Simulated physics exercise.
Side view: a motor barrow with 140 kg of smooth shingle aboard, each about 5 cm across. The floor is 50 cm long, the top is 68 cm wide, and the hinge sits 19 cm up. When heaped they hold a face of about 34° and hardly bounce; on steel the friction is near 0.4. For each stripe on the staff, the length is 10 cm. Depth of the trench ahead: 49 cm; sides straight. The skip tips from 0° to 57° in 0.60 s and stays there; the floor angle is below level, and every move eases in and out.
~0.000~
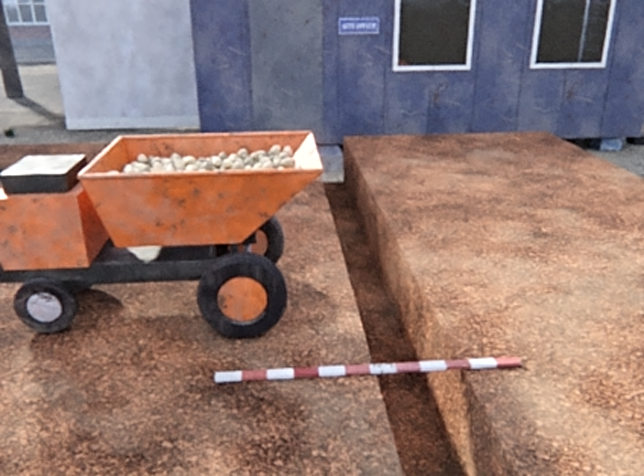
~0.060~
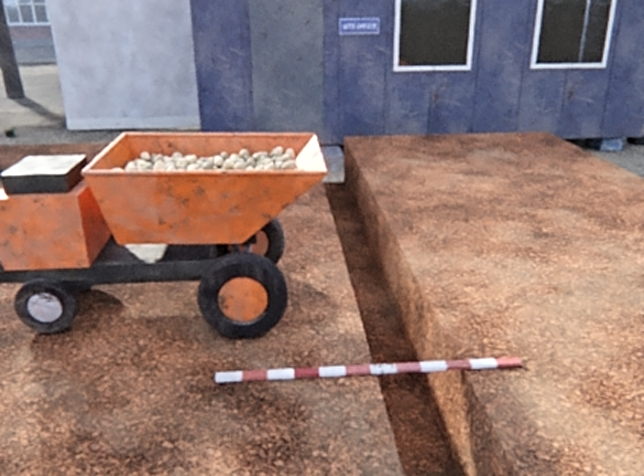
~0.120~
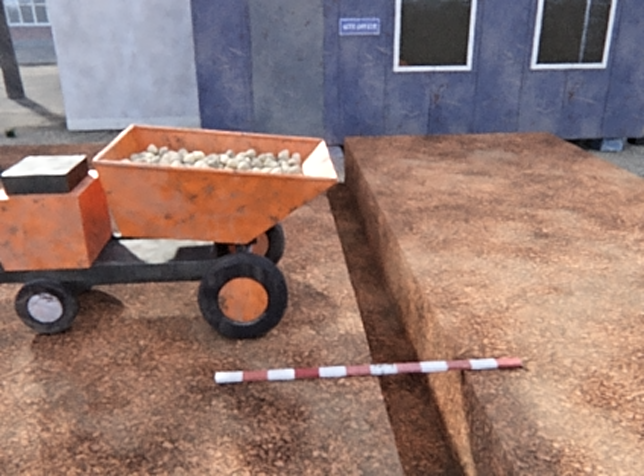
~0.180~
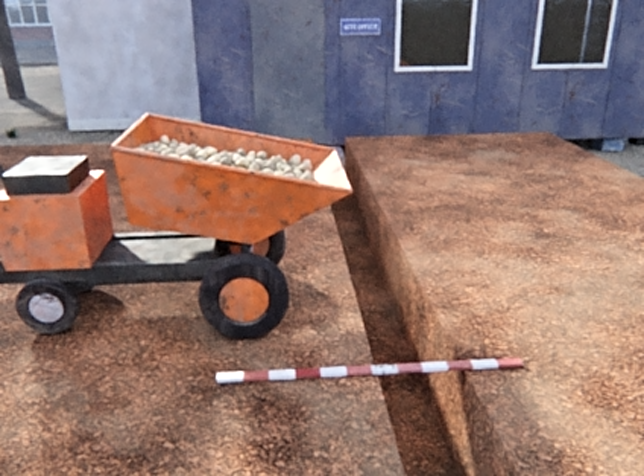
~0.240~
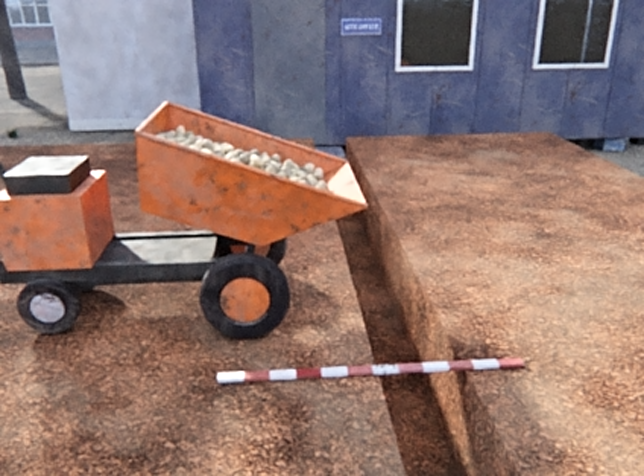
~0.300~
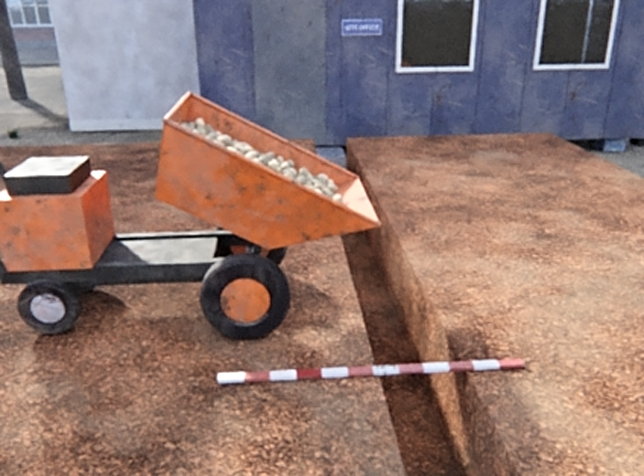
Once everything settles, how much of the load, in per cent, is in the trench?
Once it settles, about 56 per cent of the load is there.
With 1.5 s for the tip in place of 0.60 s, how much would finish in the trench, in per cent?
That would give about 75 percent.
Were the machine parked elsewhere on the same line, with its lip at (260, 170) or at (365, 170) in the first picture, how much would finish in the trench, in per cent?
It'd be around 95 per cent and after that around 25 per cent.
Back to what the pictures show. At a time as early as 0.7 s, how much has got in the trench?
Roughly 10 percent of the load.
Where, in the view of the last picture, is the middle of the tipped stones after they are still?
Their middle is at about (419, 354).
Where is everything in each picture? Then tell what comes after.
The skip is at 0°, its lip at (323, 170); the top of the load is at (236, 160), in the first picture.
The skip is at 2°, its lip at (327, 173); the top of the load is at (229, 161); the stones move at 0.3 m/s on average, in the second picture.
Lip at (337, 180), floor tilted 6°, highest stones at (170, 160); the stones move at 0.7 m/s on average, in the third picture.
The skip is at 12°, its lip at (352, 191); the top of the load is at (161, 150); the stones move at 1.0 m/s on average, in the fourth picture.
Lip at (367, 206), floor tilted 20°, highest stones at (172, 139); the stones move at 1.1 m/s on average, in the fifth picture.
Lip at (380, 225), floor tilted 28°, highest stones at (189, 130); the stones move at 1.2 m/s on average, in the sixth picture.
After 0.4 s the floor is at 48°; 100 % in the skip; the foremost stones are at (368, 242).
After 0.7 s the floor is at 57°; 90 % in the skip, 10 % in the trench; the foremost stones are at (434, 275).
After 1.0 s the floor is at 57°; 37 % in the skip, 24 % in the trench, 39 % past the trench; the foremost stones are at (562, 296).
After 3.0 s the floor is at 57°; 0 % in the skip, 56 % in the trench, 44 % past the trench; the foremost stones are past the picture's edge.
